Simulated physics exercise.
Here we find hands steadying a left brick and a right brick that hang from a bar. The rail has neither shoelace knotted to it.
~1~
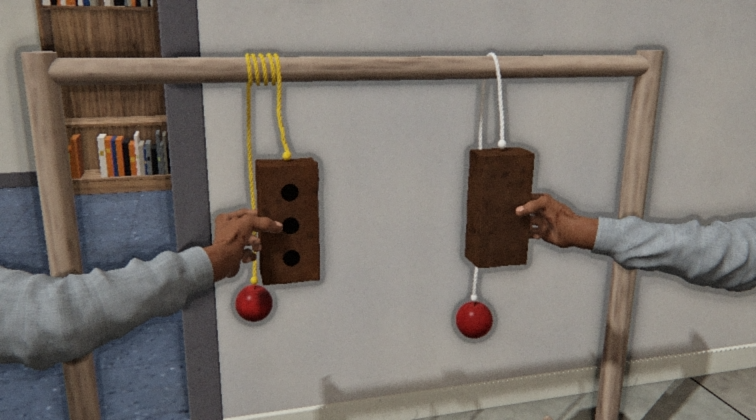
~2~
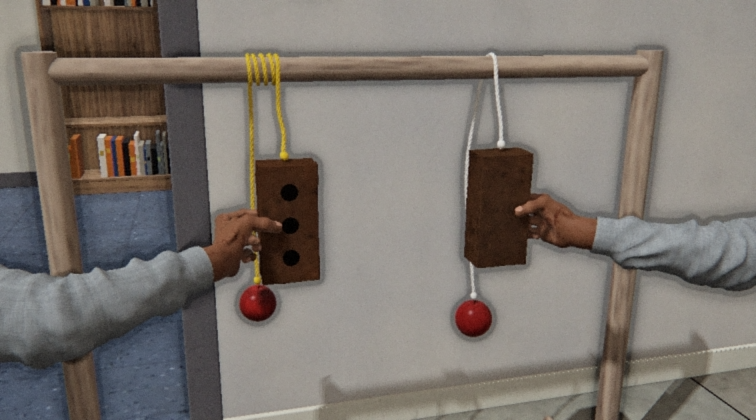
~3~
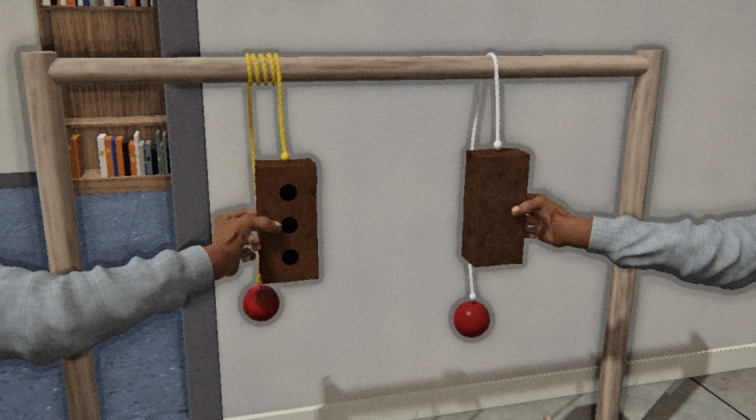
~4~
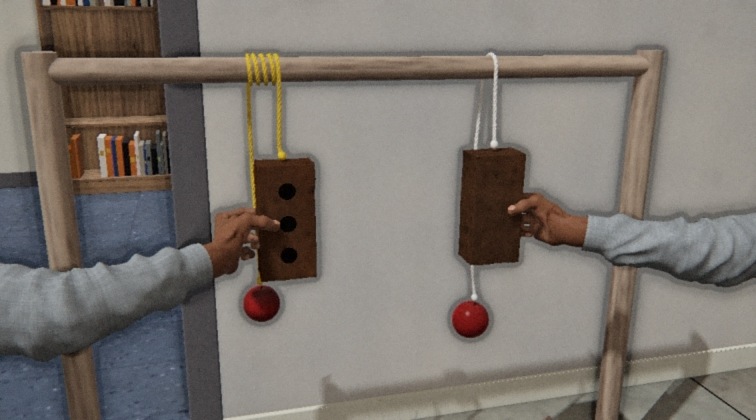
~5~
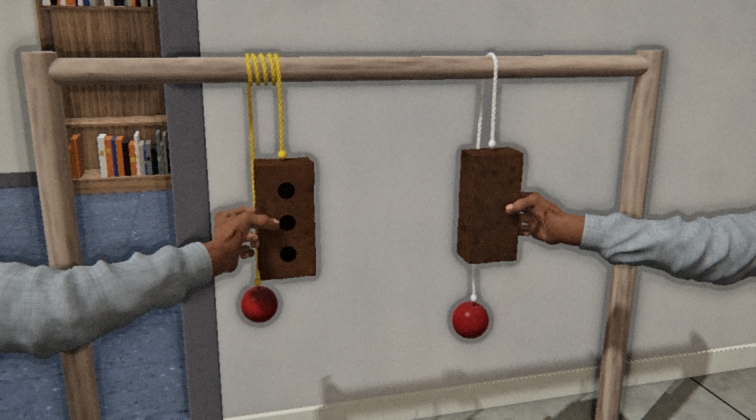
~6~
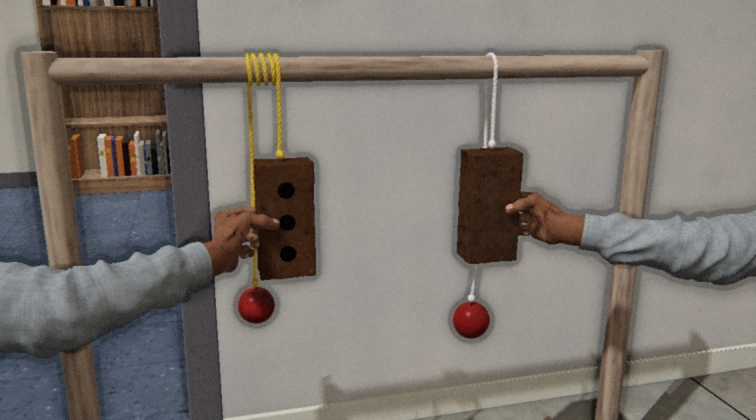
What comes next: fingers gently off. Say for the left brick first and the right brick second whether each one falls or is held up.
In order: The left brick is held up; the right brick falls.
Then, 0.40 s past the final frame, left brick still up near (282, 219); right brick dropping near (480, 354).
Then, 0.72 s past the final frame, left brick still up near (281, 218); right brick on the floor.
When it is over, left brick still up near (282, 217); right brick on the floor. The left brick stays hanging and the right brick drops.
